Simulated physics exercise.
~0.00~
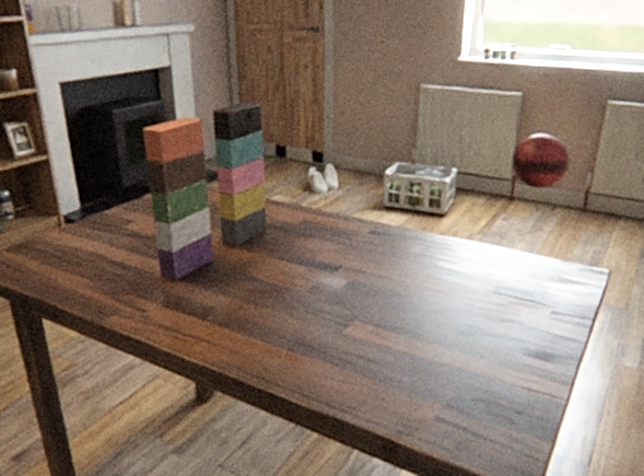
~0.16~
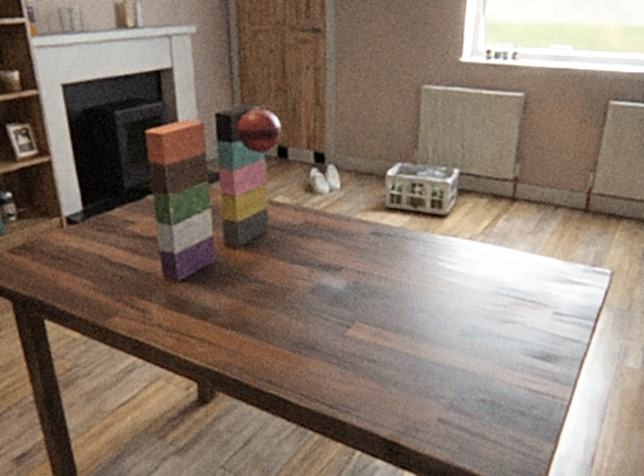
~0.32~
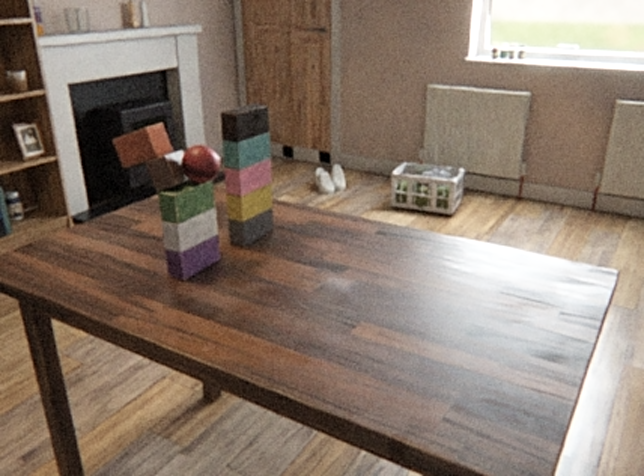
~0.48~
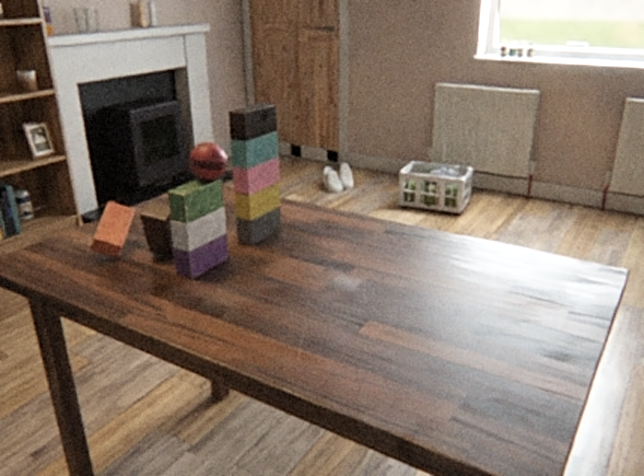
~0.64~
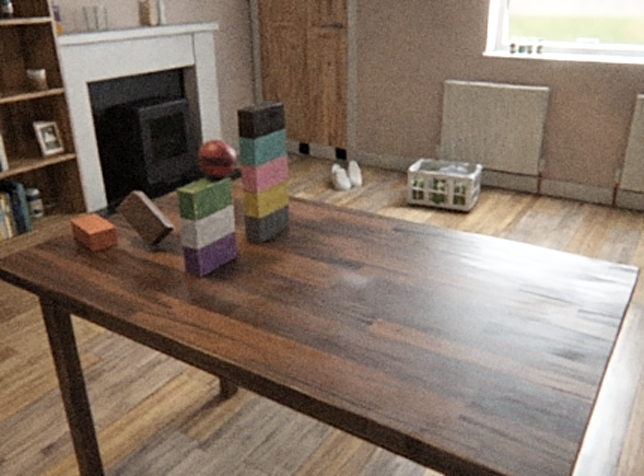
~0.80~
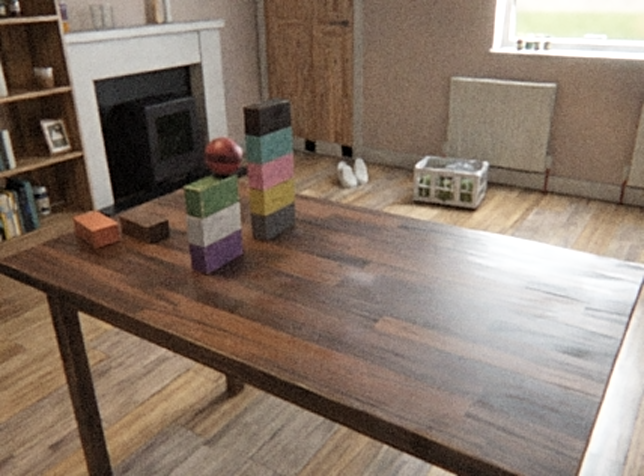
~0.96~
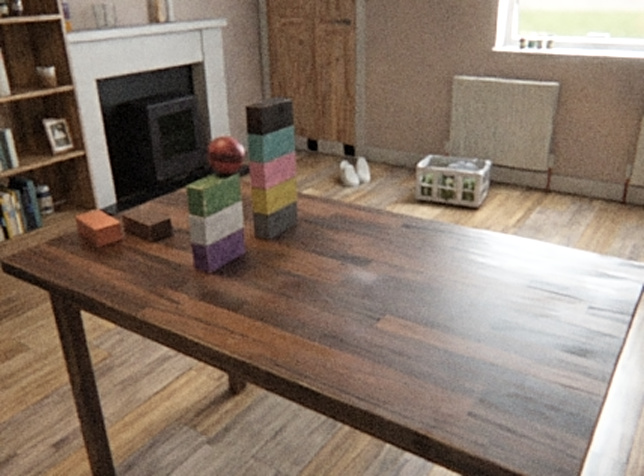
A red ball flew in from the right toward two stacks of coloured blocks on a wooden table and knocked the orange and brown blocks off the nearer stack; they tumbled left and ended up lying on the table, while both stacks stayed standing.
